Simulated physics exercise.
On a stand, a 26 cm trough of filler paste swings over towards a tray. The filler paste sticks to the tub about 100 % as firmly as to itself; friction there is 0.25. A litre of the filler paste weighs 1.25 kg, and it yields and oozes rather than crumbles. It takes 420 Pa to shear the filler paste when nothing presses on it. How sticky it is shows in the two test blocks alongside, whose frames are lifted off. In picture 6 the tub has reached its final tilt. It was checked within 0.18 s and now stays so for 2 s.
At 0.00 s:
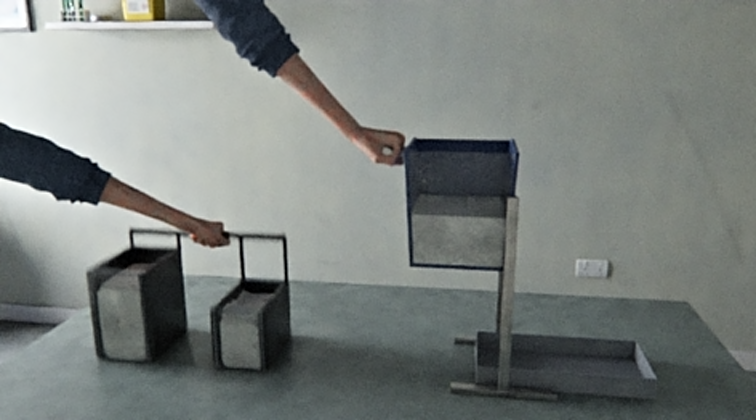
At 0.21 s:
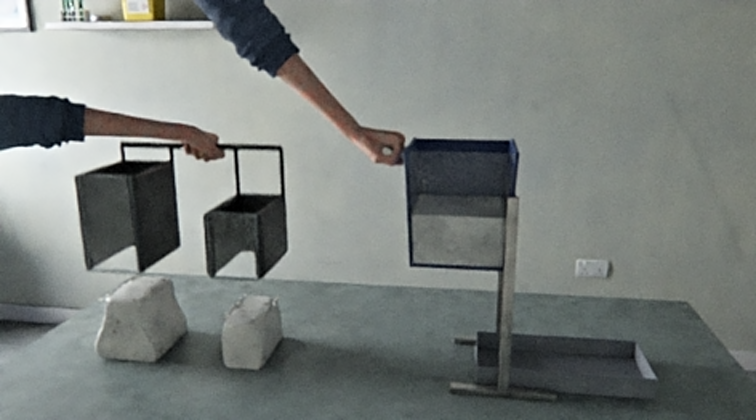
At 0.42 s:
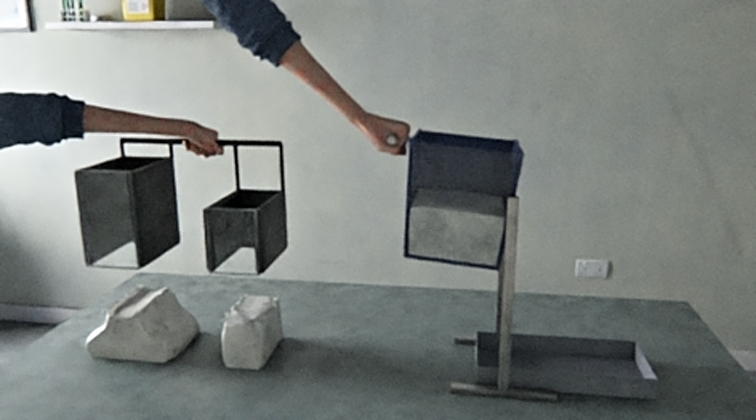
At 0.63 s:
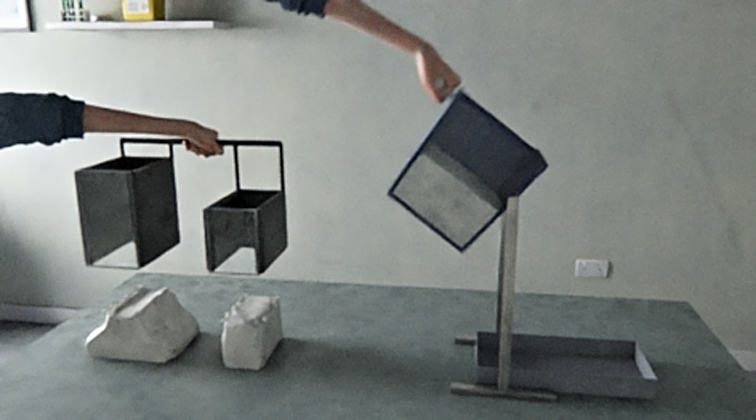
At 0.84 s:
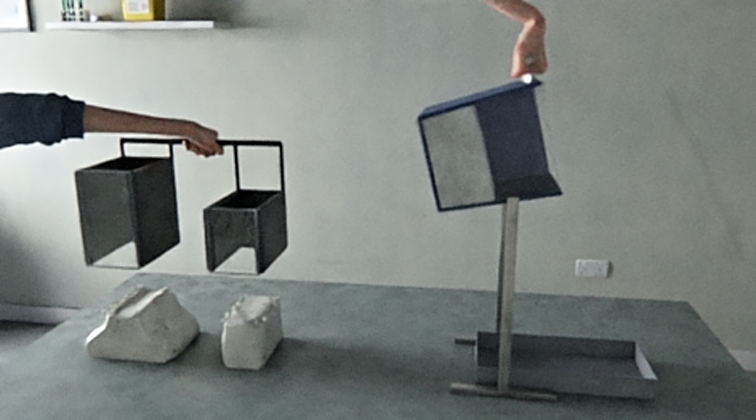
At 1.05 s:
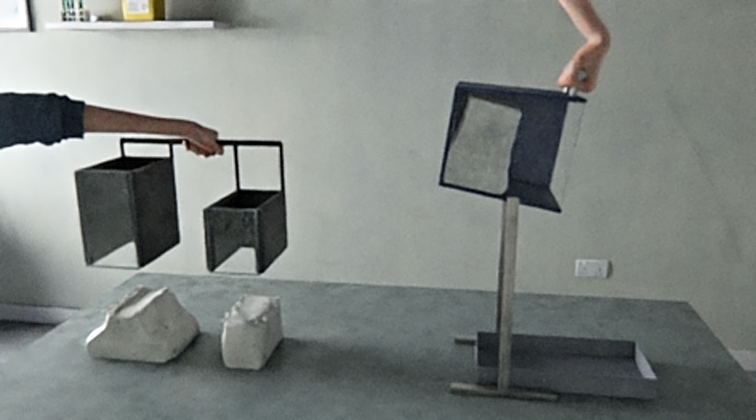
Two joined moulds rising by hand off pale blocks, the left block slumping, then another hand tilting a paste-filled tub rightwards.
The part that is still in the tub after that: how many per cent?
It comes to some 71 %.
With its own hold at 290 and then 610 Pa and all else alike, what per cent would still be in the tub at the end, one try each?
In that order: 55 %, 100 %.
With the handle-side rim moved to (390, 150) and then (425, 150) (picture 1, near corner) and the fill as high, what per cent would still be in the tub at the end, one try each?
In that order: 60 %, 100 %.
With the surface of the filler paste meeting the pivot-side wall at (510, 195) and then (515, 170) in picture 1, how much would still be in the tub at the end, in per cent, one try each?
In turn about 50 %, 35 %.
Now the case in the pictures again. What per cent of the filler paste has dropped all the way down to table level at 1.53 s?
About 0 %.
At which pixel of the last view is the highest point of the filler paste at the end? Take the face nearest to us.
At about (476, 155).
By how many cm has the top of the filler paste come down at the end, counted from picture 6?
About 12 cm.
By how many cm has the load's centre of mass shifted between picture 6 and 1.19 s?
Roughly 6 cm.
After 1.19 s, the tub is at 98 degrees and holds 100 %.
After 1.36 s, the tub is at 98 degrees and holds 87 %.
After 1.53 s, the tub is at 98 degrees and holds 72 %.
After 1.70 s, the tub is at 98 degrees and holds 71 %.
After 3.05 s, at the end, the tub is at 98 degrees and holds 71 %.
